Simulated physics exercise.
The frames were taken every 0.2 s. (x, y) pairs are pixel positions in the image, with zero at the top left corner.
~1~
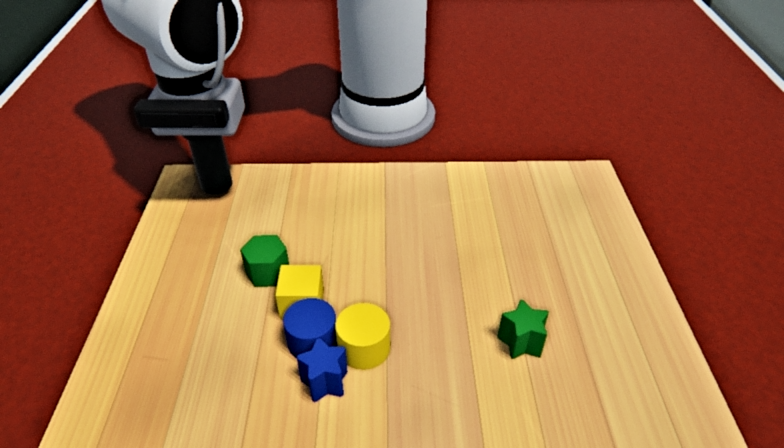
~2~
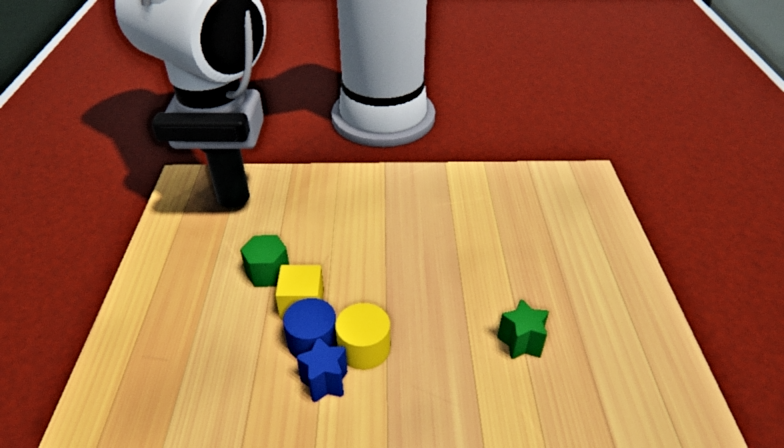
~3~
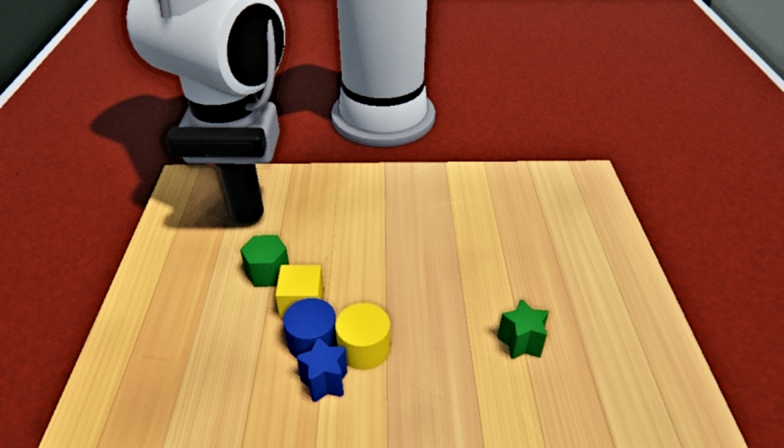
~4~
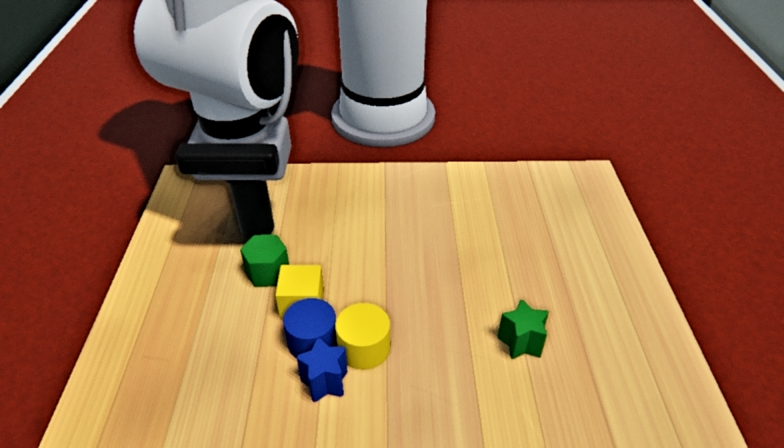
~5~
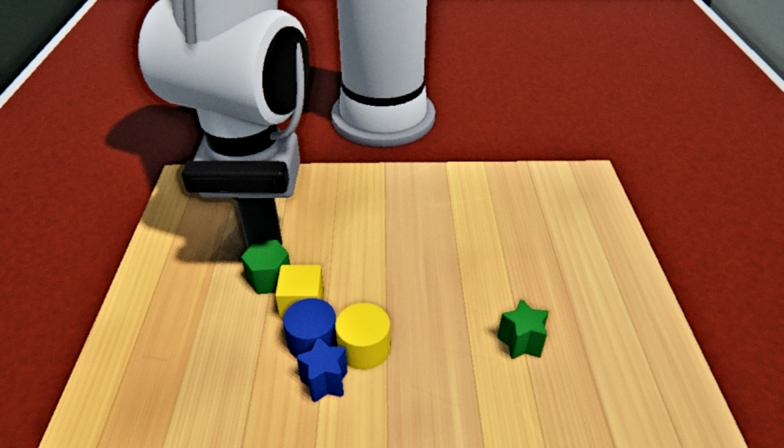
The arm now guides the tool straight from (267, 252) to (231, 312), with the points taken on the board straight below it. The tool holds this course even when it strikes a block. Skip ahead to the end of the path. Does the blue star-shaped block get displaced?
Answer: No.
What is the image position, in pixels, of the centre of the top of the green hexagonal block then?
The answer is (261, 298).
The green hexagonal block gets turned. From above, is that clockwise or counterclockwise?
It rotates counterclockwise.
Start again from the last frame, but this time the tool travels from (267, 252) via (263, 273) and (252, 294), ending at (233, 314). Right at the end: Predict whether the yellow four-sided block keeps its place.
Moved away.
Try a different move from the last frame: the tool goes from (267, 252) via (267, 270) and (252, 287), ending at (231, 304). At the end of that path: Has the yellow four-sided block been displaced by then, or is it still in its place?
It gets displaced.
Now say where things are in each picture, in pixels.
The first frame shows tool's lower end (217, 185); green hexagonal block (263, 248); yellow four-sided block (299, 279); blue circular block (309, 317); blue star-shaped block (322, 358).
The second frame shows tool (234, 198); blocks still.
The third frame shows tool (248, 212); blocks still.
The fourth frame shows tool (258, 228); blocks still.
The fifth frame shows tool (265, 245); green hexagonal block (265, 254); yellow four-sided block (299, 279); blue circular block (309, 317); blue star-shaped block (322, 358).
The first path, step by step. Halfway along, tool (248, 274); green hexagonal block (261, 281), turned 35° anticlockwise; yellow four-sided block (305, 283); blue circular block (312, 319).
At the end, tool (229, 304); green hexagonal block (261, 298), turned 65° anticlockwise; yellow four-sided block (307, 283), turned 15° anticlockwise; blue circular block (312, 319); blue star-shaped block still.
